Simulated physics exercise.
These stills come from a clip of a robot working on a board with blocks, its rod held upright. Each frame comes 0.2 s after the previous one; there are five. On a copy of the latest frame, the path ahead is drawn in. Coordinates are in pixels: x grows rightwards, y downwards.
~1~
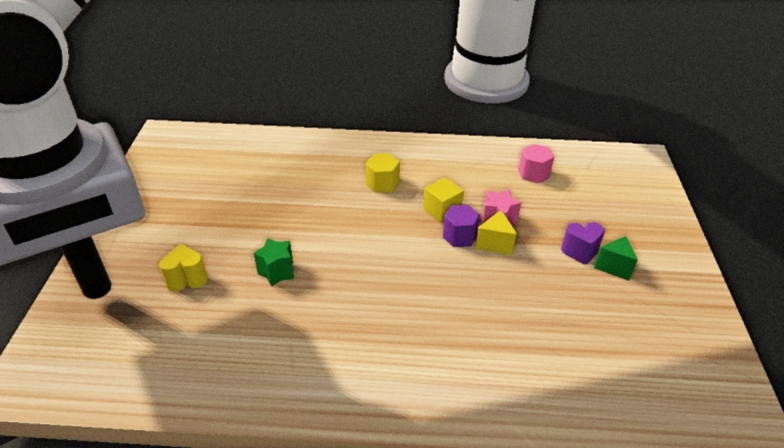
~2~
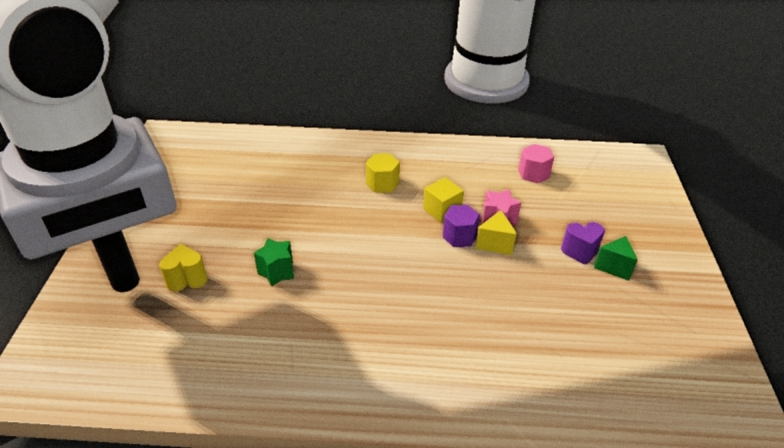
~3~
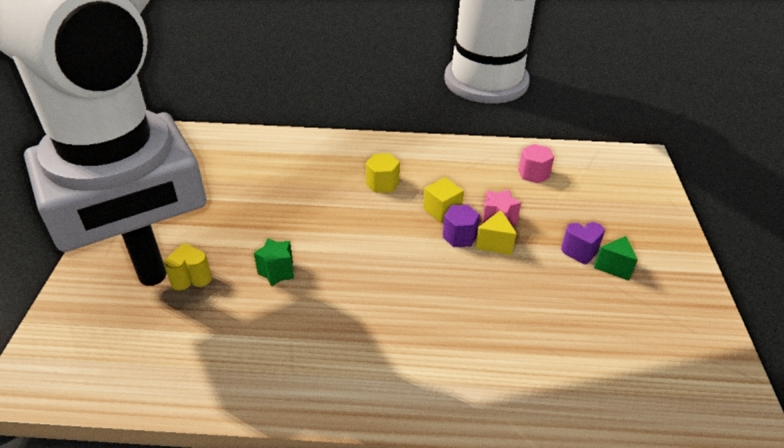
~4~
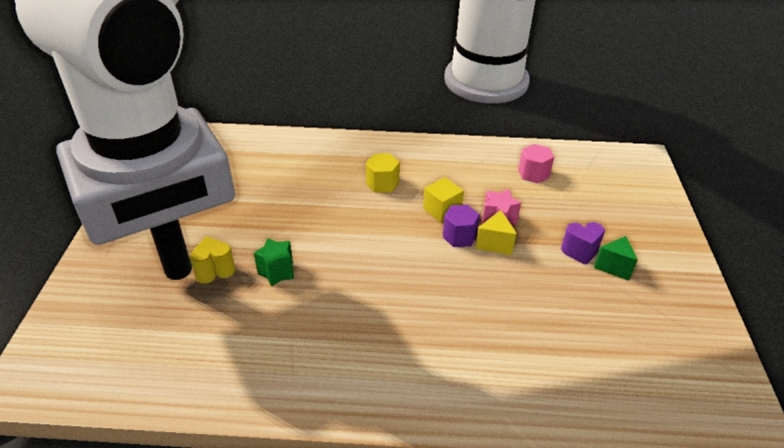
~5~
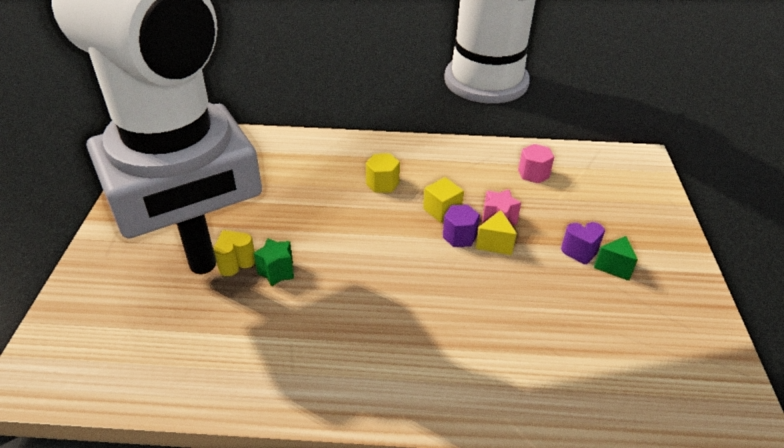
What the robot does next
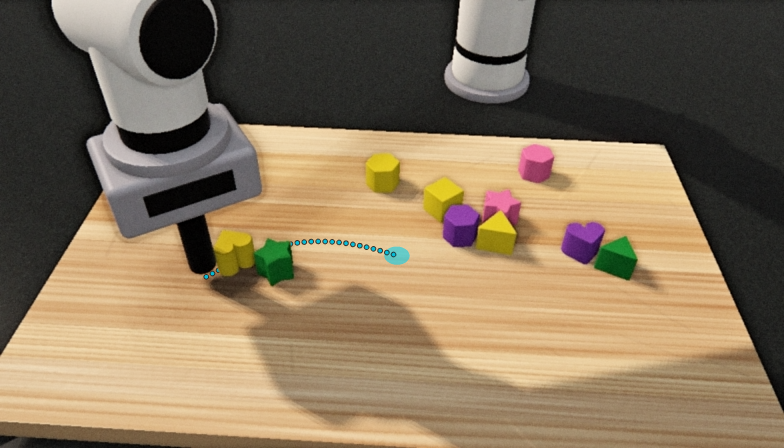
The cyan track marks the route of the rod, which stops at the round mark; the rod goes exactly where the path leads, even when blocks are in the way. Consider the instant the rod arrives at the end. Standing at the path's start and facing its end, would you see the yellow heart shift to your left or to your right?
It will end up to the left.
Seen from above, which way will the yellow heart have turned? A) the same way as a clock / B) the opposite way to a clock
B (the opposite way to a clock)
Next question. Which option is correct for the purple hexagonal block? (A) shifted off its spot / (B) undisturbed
Correct choice: B.
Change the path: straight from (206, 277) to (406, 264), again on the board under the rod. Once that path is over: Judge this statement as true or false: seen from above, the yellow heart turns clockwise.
That is false.
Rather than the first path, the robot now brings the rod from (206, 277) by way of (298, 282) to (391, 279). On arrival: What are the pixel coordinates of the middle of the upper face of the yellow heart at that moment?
Located at (254, 236).
Drawn move, from (206, 277) over (269, 249) and (334, 242) to (397, 256).
The first path, step by step. One third of the way, rod at (268, 238); yellow heart at (285, 210), turned 35° anticlockwise.
Two thirds of the way, rod at (334, 232); yellow heart at (303, 202), turned 100° anticlockwise.
At the end, rod at (397, 245); yellow heart at (303, 202), turned 100° anticlockwise; green star block still; purple hexagonal block still.
